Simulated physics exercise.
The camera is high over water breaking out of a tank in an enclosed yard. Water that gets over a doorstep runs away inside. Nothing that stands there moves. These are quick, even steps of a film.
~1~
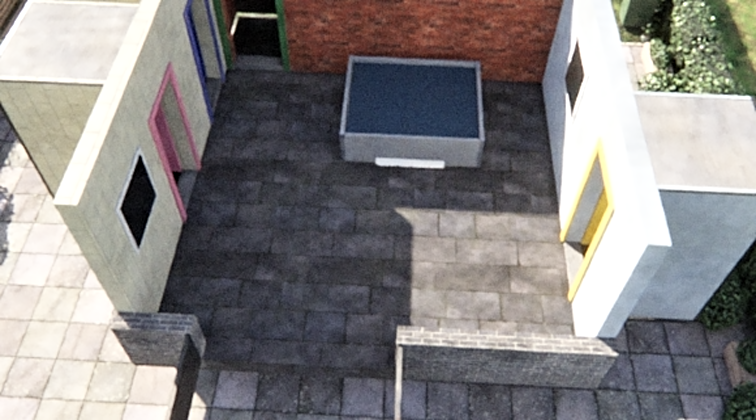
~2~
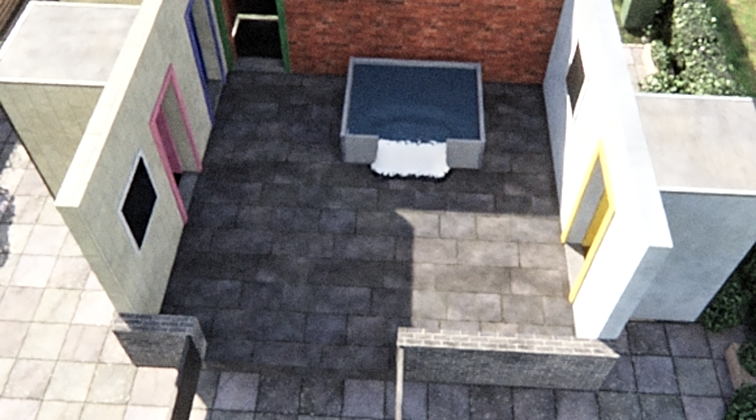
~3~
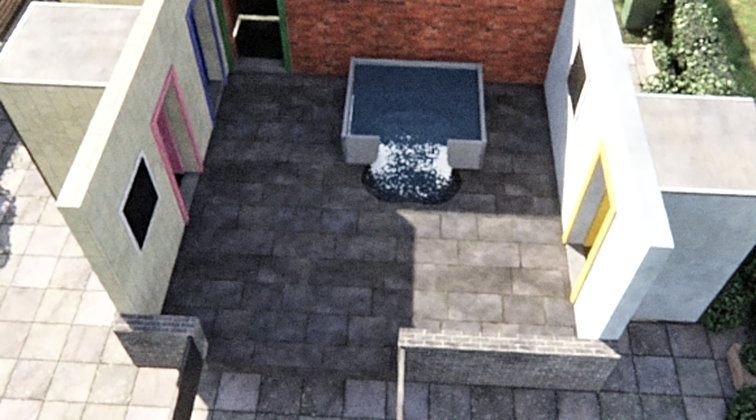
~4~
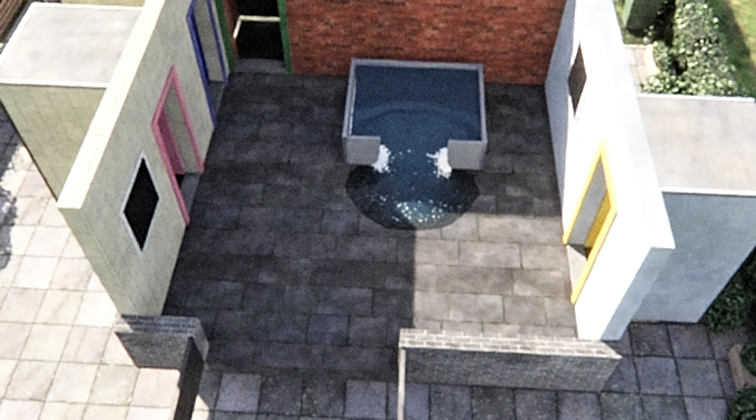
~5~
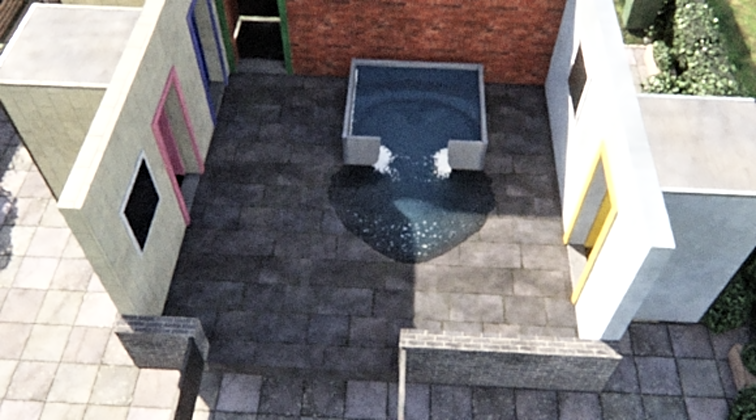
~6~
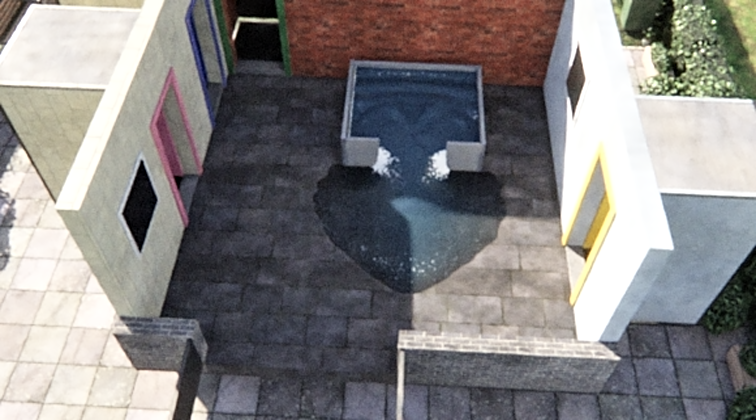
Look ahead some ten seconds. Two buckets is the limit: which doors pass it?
One by one: The blue door stays under that; the yellow door takes more than that; the pink door stays under that; the green door stays under that.
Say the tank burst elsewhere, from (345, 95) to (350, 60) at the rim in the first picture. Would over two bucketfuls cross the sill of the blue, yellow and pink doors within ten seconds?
Blue door is over; yellow door is under; pink door passes that mark.
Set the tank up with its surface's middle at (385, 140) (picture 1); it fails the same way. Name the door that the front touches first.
It is the one in yellow.
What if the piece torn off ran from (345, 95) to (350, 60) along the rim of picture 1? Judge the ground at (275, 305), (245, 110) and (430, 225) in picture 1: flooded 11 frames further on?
One after the other: Free of water, awash, no water.
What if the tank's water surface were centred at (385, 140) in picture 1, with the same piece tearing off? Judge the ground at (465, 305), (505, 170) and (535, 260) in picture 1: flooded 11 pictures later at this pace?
In turn: Wet, clear, not flooded.
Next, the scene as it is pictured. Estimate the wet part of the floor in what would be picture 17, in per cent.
Near 50 in a hundred.
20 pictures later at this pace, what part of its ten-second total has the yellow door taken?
About 20 per cent.
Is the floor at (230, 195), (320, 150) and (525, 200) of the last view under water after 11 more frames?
In turn: Free of water, clear, no water.
A moment on, water covers 35 % of the floor; the blue door not reached, the yellow door not reached, the pink door not reached, the green door not reached.
Next, water covers 50 % of the floor; the blue door not reached, the yellow door wet at the sill, nothing in, the pink door not reached, the green door not reached.
Then, water covers 50 % of the floor; the blue door not reached, the yellow door under two buckets in, the pink door not reached, the green door not reached.
Later, water covers 70 % of the floor; the blue door not reached, the yellow door over two buckets in, the pink door wet at the sill, nothing in, the green door not reached.
In the end, water covers 75 % of the floor; the blue door not reached, the yellow door over two buckets in, the pink door wet at the sill, nothing in, the green door not reached.
